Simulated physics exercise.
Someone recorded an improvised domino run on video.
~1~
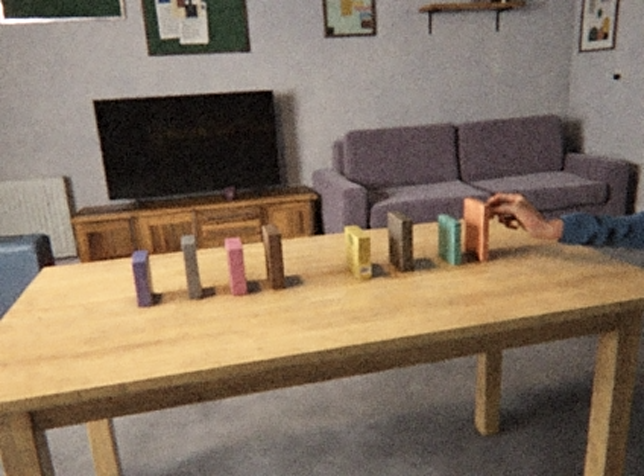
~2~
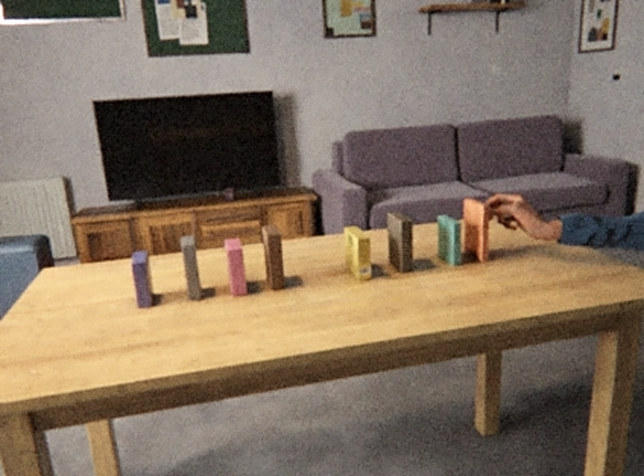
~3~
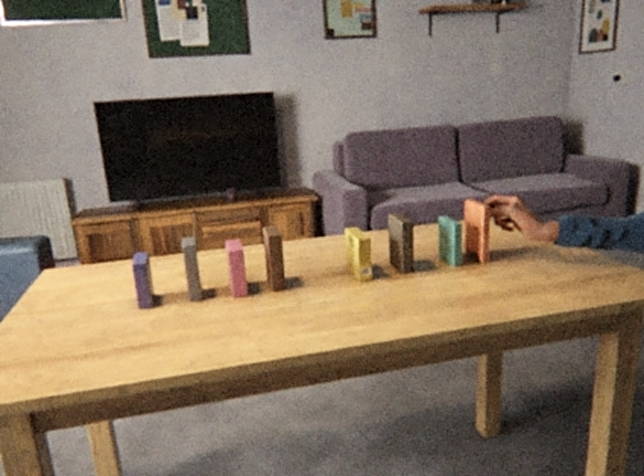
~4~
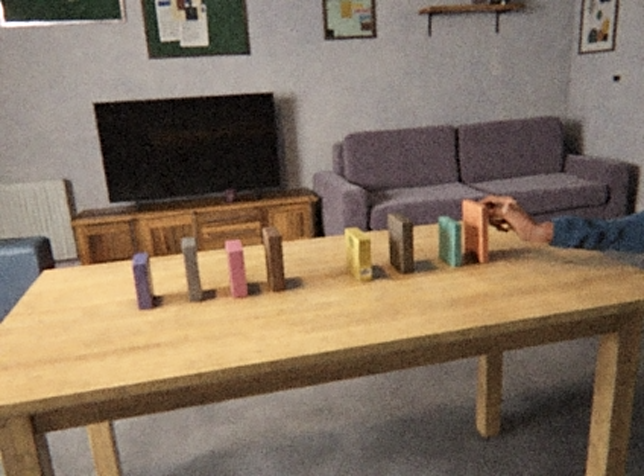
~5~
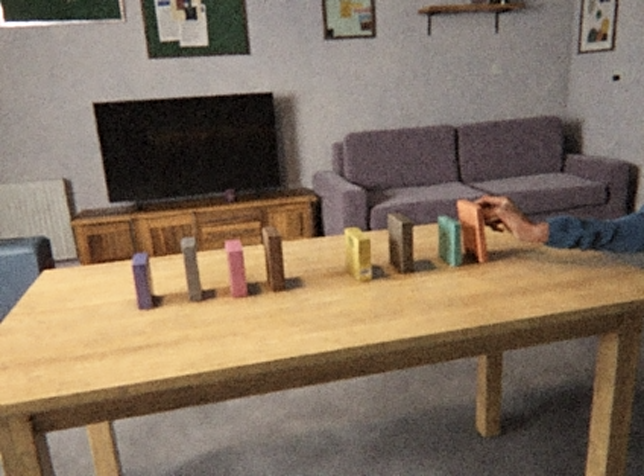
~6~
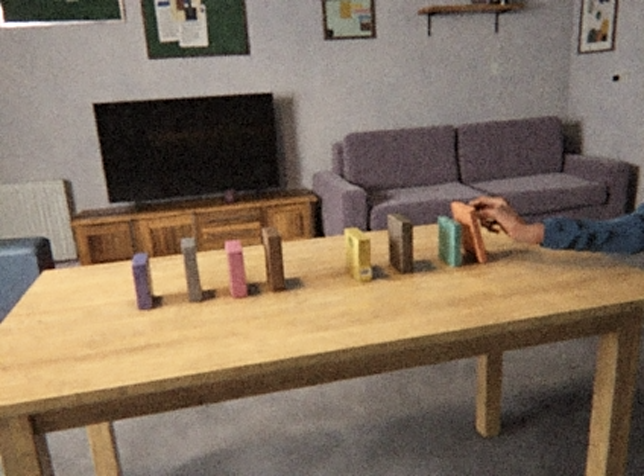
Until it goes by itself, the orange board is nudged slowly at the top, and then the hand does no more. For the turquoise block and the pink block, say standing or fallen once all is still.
Result: The turquoise block will end up down; the pink block will end up on its base.
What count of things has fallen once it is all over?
Total: 2.
Then, 0.20 s past the last view, orange board 42° over; turquoise block rocked 23° from its first pose near (441, 243).
Then, 0.30 s past the last view, orange board 76° over; turquoise block on its side near (427, 257).
Then, 0.70 s past the last view, orange board 73° over; turquoise block on its side near (425, 261); black block rocked 8° from its first pose.
Then, 1.60 s past the last view, orange board 73° over; turquoise block on its side near (425, 261).
Finally, down or leaning hard on the table, turquoise block; the other 5 still in place. Final places as the last picture's camera would see them, turquoise block near (425, 261), pink block near (236, 268).
